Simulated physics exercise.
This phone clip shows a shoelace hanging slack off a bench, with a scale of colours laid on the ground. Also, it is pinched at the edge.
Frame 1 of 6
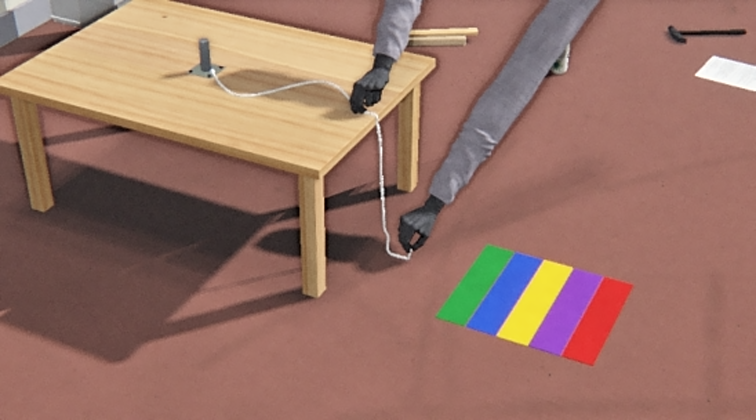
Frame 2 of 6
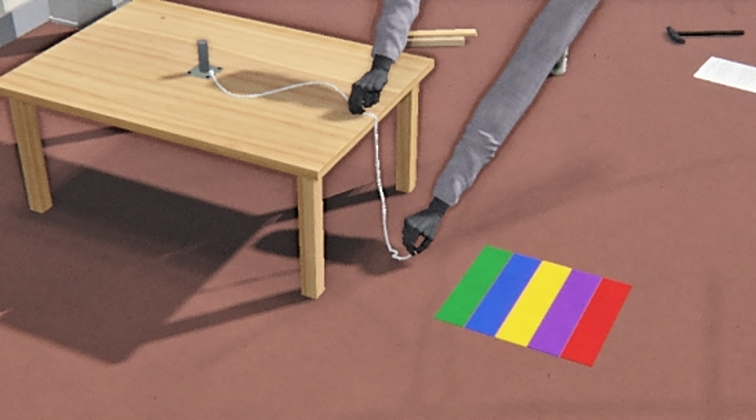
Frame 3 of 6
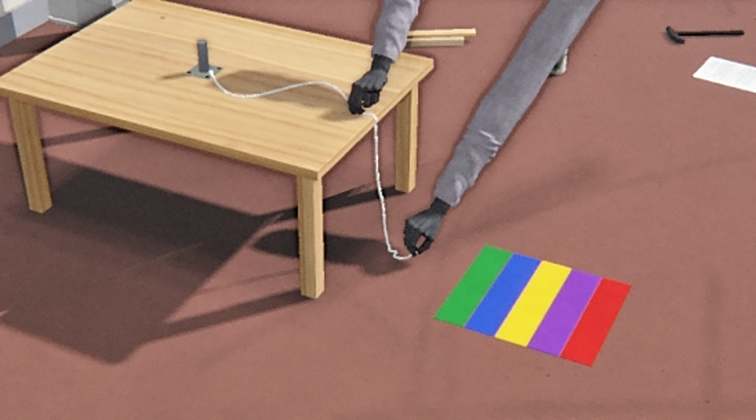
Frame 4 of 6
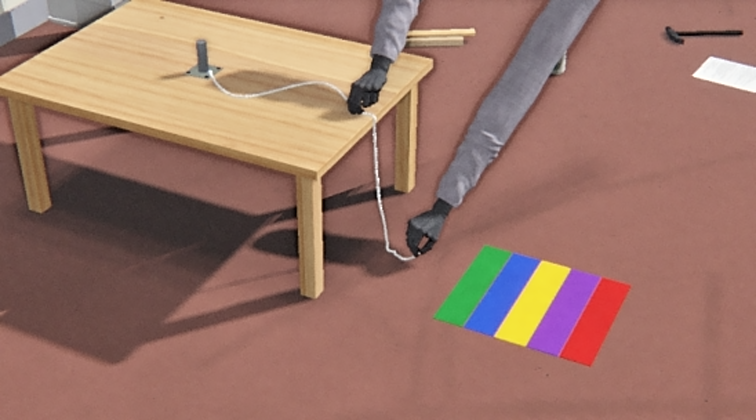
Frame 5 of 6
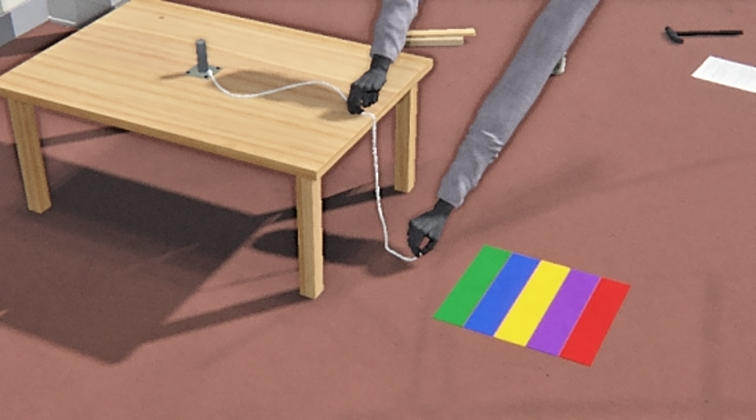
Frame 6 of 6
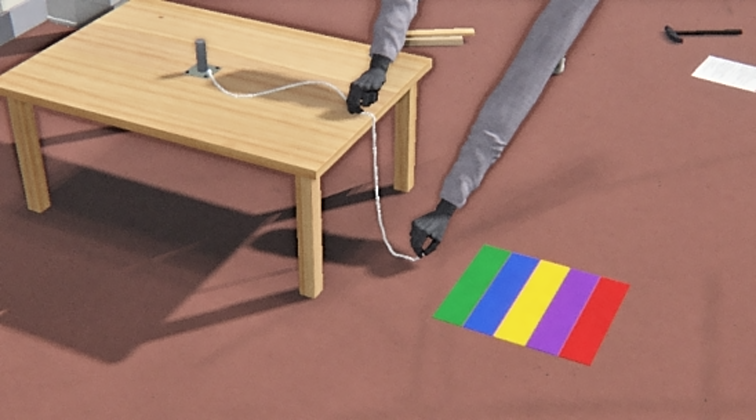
A person in dark gloves pinched a white shoelace at the bench's edge with one hand, while the other held its hanging end near the coloured stripes and shifted it very slightly to the right.
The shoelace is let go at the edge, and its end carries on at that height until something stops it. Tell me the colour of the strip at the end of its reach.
It is purple.
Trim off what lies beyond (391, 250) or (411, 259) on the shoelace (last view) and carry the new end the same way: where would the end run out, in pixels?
First try: Near (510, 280). Second try: Near (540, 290).
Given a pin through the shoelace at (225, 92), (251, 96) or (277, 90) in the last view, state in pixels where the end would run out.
Those spots come out as (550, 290), (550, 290) and (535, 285).
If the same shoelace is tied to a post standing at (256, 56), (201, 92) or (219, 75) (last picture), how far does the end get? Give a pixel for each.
Approximate pixels in order: (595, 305), (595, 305), (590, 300).
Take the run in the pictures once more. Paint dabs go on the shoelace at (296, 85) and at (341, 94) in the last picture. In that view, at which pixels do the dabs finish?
(319, 99) and (373, 113), approximately.
A little later, end near (518, 281); over blue.
Next, end near (549, 290); over yellow.
When it is tight, end near (568, 295); over purple. It halts on the purple strip.
